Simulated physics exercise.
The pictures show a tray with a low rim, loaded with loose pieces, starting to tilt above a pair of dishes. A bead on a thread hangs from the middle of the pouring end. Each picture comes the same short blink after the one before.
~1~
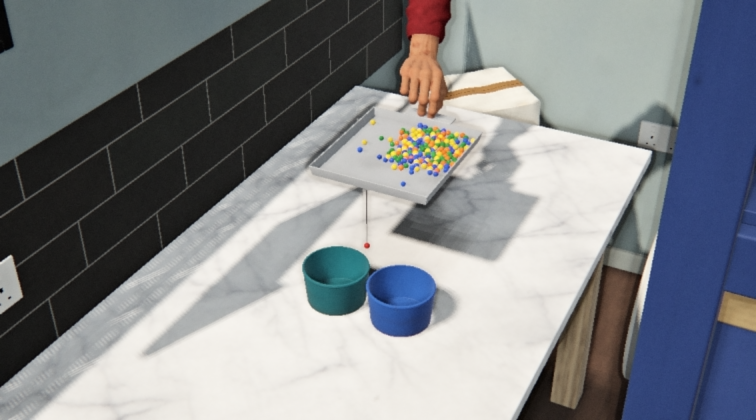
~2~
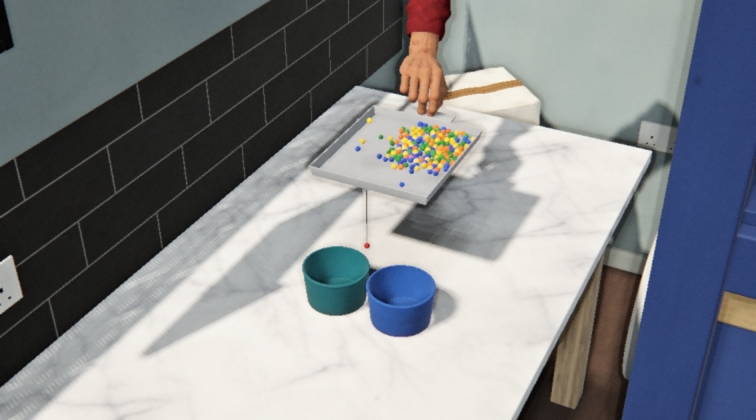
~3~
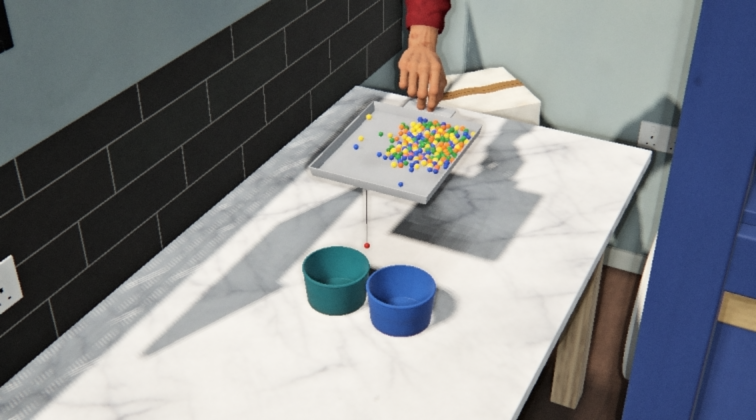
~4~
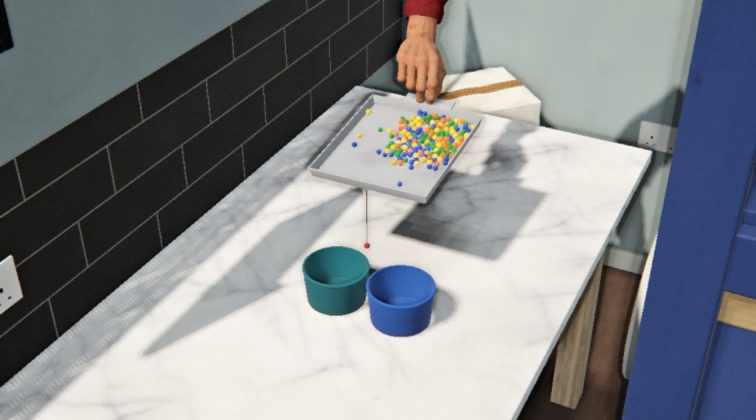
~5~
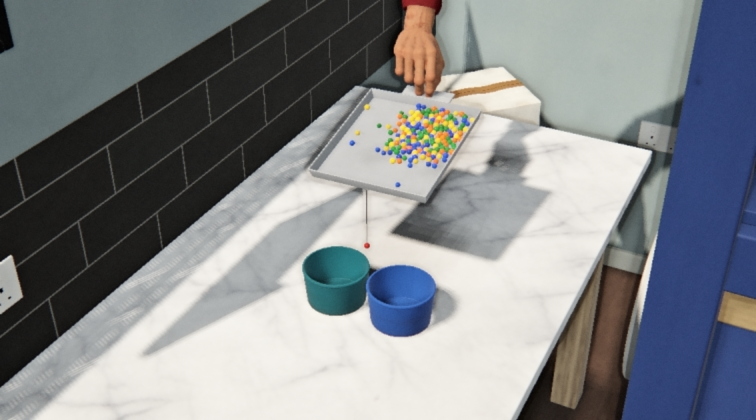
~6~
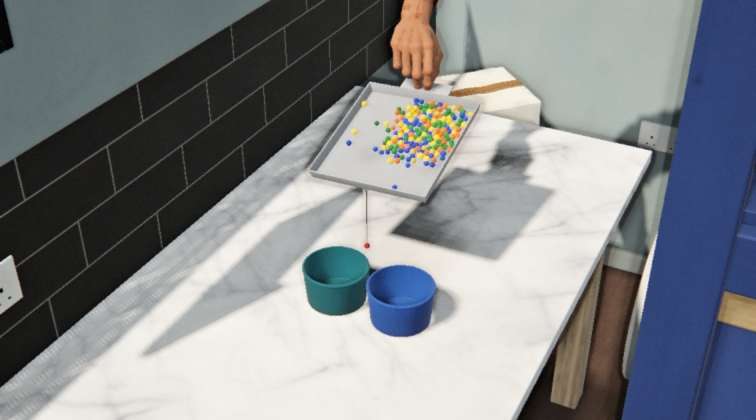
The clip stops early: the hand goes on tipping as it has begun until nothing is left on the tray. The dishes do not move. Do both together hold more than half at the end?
Together they catch over half.
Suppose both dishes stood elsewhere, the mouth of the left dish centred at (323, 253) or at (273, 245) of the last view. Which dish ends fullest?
One: The dish on the left. Two: The right one.
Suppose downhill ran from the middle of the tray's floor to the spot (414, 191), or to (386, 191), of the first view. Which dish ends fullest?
At the first place the dish on the right, at the second the right one.
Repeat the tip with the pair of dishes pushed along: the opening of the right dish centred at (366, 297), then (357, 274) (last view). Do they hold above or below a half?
First less than half, then most of it.
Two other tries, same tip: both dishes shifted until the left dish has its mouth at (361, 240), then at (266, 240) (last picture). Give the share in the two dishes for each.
Near 0 % and 70 %.
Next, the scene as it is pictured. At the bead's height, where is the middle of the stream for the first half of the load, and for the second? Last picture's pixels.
Around (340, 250) and then (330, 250).
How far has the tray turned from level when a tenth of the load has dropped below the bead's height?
At some 65 degrees.
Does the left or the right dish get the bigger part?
Fuller: Left.
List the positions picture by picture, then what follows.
In the first frame, corners of the pouring end (312, 165) and (425, 195), level; middle of the load (429, 148), round plastic beads; left dish (320, 297); right dish (386, 318); bead on its thread (367, 246).
In the second frame, corners of the pouring end (312, 166) and (425, 195), level; middle of the load (429, 147).
In the third frame, corners of the pouring end (312, 166) and (425, 195), tipped barely, lowest at the left corner; middle of the load (429, 144).
In the fourth frame, corners of the pouring end (312, 167) and (425, 195), tipped a little, lowest at the left corner; middle of the load (428, 139).
In the fifth frame, corners of the pouring end (311, 168) and (424, 194), tipped a little, lowest at the left corner; middle of the load (427, 134).
In the sixth frame, corners of the pouring end (311, 169) and (424, 194), tipped clearly, lowest at the left corner; middle of the load (425, 131), roughly two thirds on the move; left dish (320, 297); right dish (386, 318).
Just after the last frame, tray tipped steeply; the larger part on the tray; just a few in the right dish; about a tenth in the left dish; just a few outside both; just a few in the air.
A moment on, tray tipped right over; about a tenth on the tray; about a tenth in the right dish; roughly half in the left dish; roughly a quarter outside both; roughly a quarter in the air.
Further on, tray tipped past a quarter turn; about a tenth in the right dish; roughly half in the left dish; roughly a third outside both.
When it is over, tray tipped past a quarter turn; about a tenth in the right dish; roughly half in the left dish; roughly a third outside both.
